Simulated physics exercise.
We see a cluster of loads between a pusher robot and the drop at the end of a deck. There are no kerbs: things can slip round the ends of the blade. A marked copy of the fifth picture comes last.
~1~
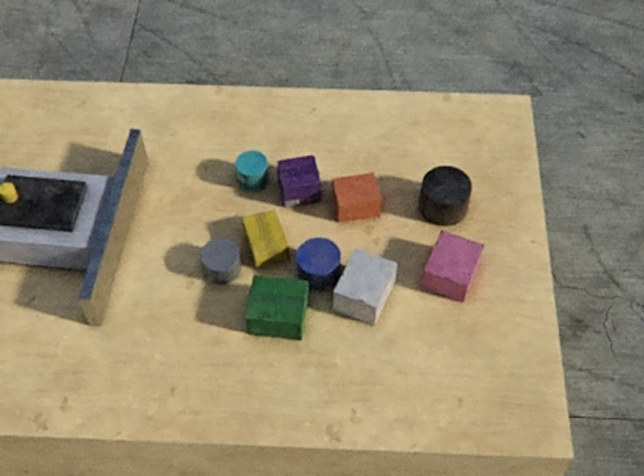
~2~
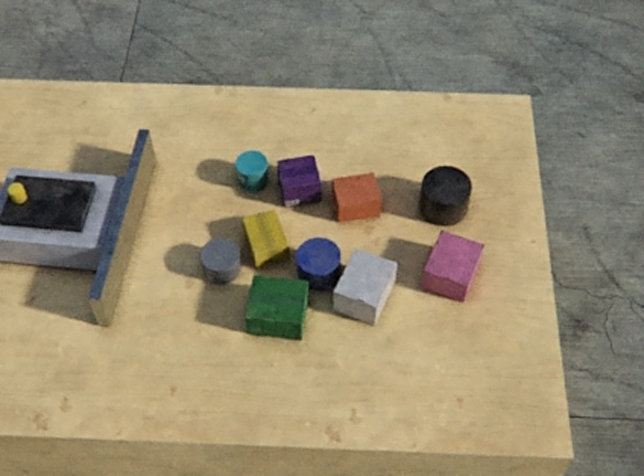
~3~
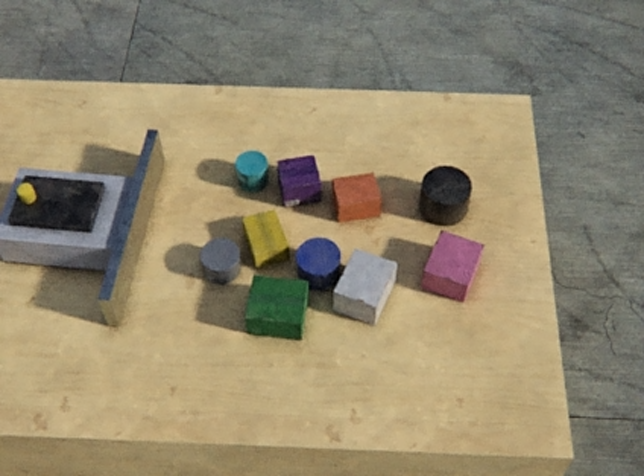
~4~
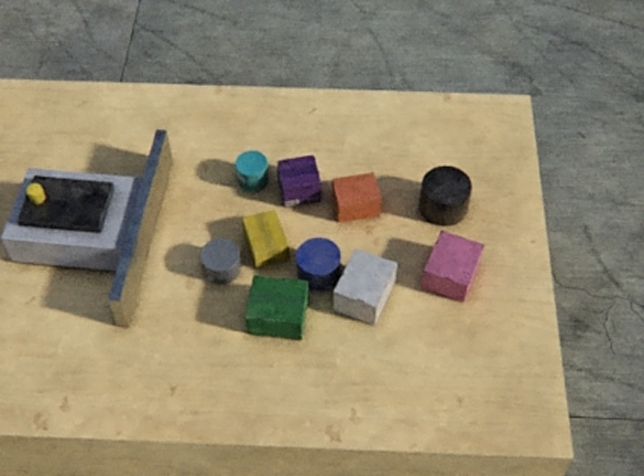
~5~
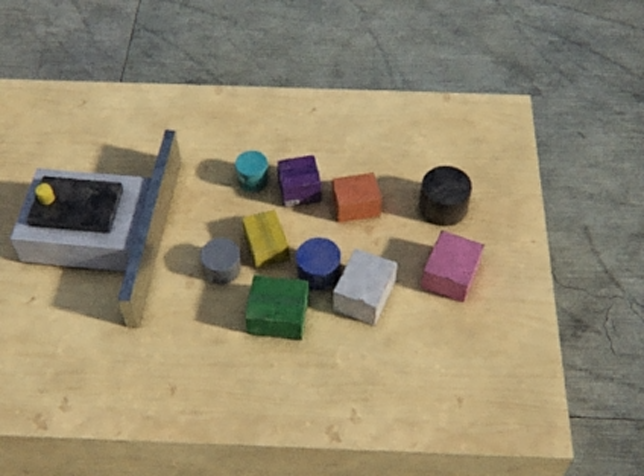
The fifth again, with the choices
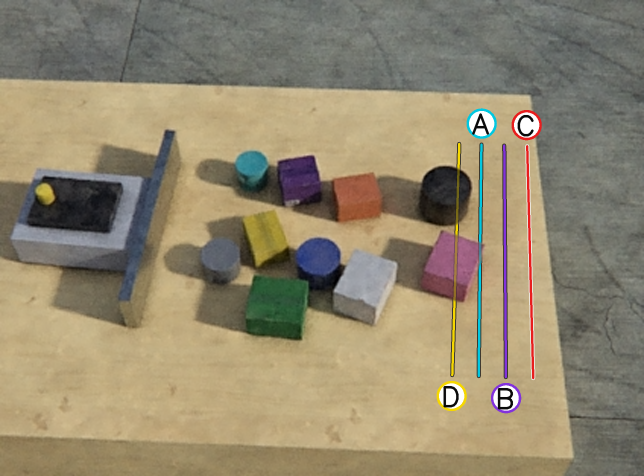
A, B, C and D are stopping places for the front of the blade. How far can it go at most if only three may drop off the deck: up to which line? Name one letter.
No farther than A.
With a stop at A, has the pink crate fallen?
By then, yes.
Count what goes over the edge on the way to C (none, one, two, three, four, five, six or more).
Six or more.
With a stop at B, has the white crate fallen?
Yes.
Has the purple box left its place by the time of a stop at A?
Yes.
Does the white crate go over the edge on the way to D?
No.
On the marked copy, A at (480, 250); B at (505, 251); C at (530, 252); D at (456, 249).
Taking A. A third of the way, robot (199, 208); turquoise pail (303, 160); green box (289, 308).
Two thirds of the way, robot (319, 212); pink crate (491, 261); white crate (471, 315).
When it is over, robot (413, 215); pink crate over the edge; white crate over the edge; two fallen.
As for the rest, B drops four; C drops nine; D is within the limit but short.
